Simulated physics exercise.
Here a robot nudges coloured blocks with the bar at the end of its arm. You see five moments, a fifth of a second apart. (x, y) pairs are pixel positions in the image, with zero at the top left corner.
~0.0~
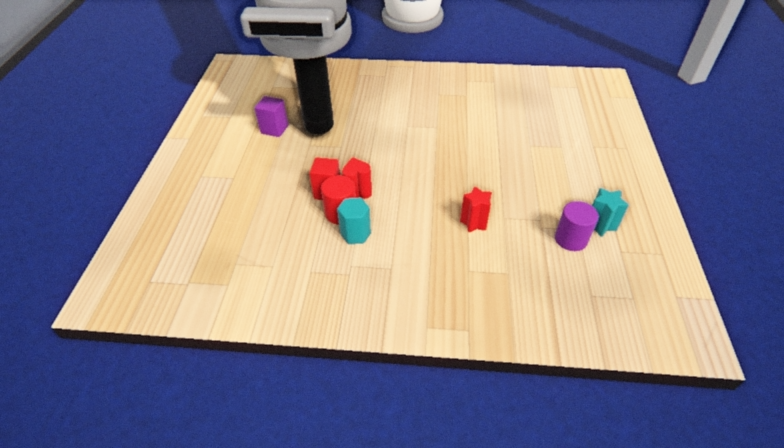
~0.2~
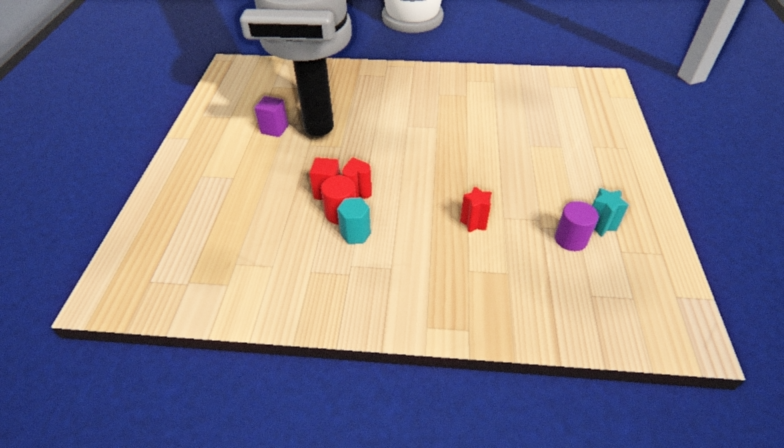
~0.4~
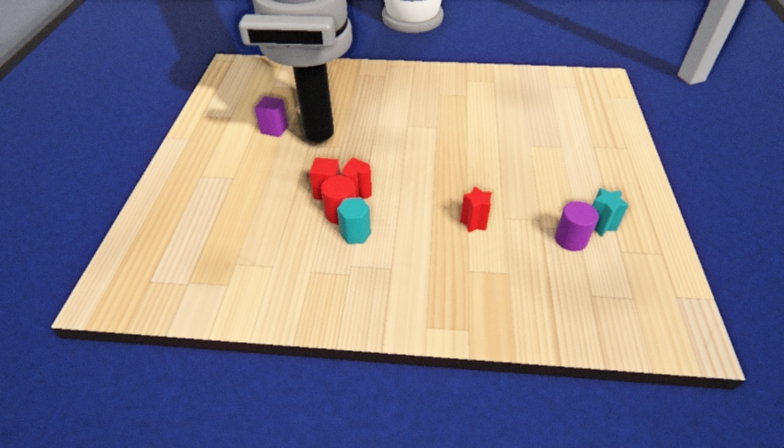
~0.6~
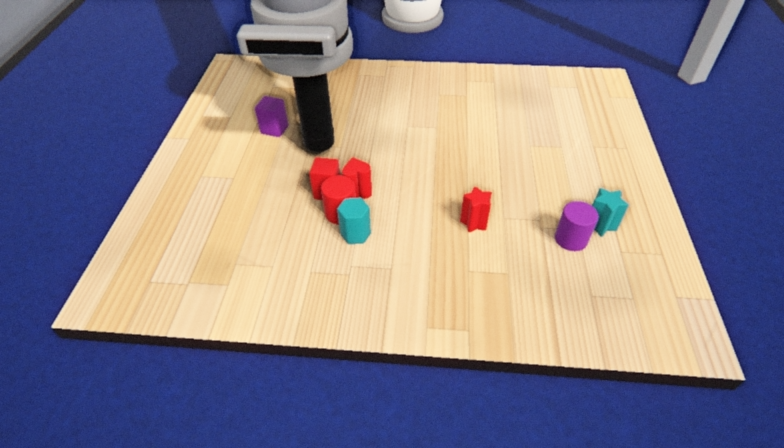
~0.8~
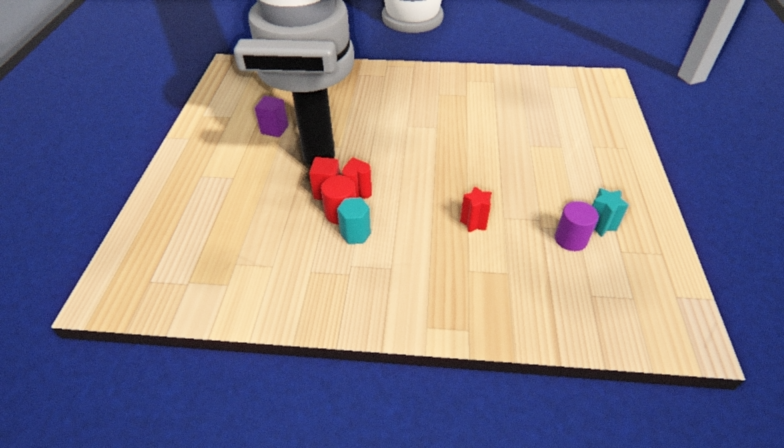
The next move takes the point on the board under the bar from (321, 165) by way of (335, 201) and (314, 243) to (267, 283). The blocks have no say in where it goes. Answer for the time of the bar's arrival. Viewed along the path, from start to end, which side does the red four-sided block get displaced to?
Left-hand side.
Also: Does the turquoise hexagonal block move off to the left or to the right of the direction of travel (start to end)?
The shift is to the left of that direction.
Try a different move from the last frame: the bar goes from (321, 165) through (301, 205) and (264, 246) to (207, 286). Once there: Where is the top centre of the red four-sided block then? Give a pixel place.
That would be at about pixel (327, 180).
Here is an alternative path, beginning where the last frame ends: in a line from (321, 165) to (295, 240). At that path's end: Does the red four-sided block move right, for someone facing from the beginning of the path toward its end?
No - that is not the case.
What follows on the original path. One third of the way, bar at (334, 194); red four-sided block at (333, 197), turned 20° anticlockwise; red circle at (346, 217); turquoise hexagonal block at (369, 234), turned 55° anticlockwise; red heart at (360, 170), turned 35° anticlockwise.
Two thirds of the way, bar at (312, 236); red four-sided block at (320, 242), turned 55° anticlockwise; red circle at (352, 253); turquoise hexagonal block at (387, 254), turned 85° anticlockwise; red heart at (360, 170), turned 35° anticlockwise.
At the end, bar at (264, 276); red four-sided block at (319, 248), turned 80° anticlockwise; red circle at (352, 253); turquoise hexagonal block at (387, 254), turned 85° anticlockwise; red heart at (360, 170), turned 35° anticlockwise.
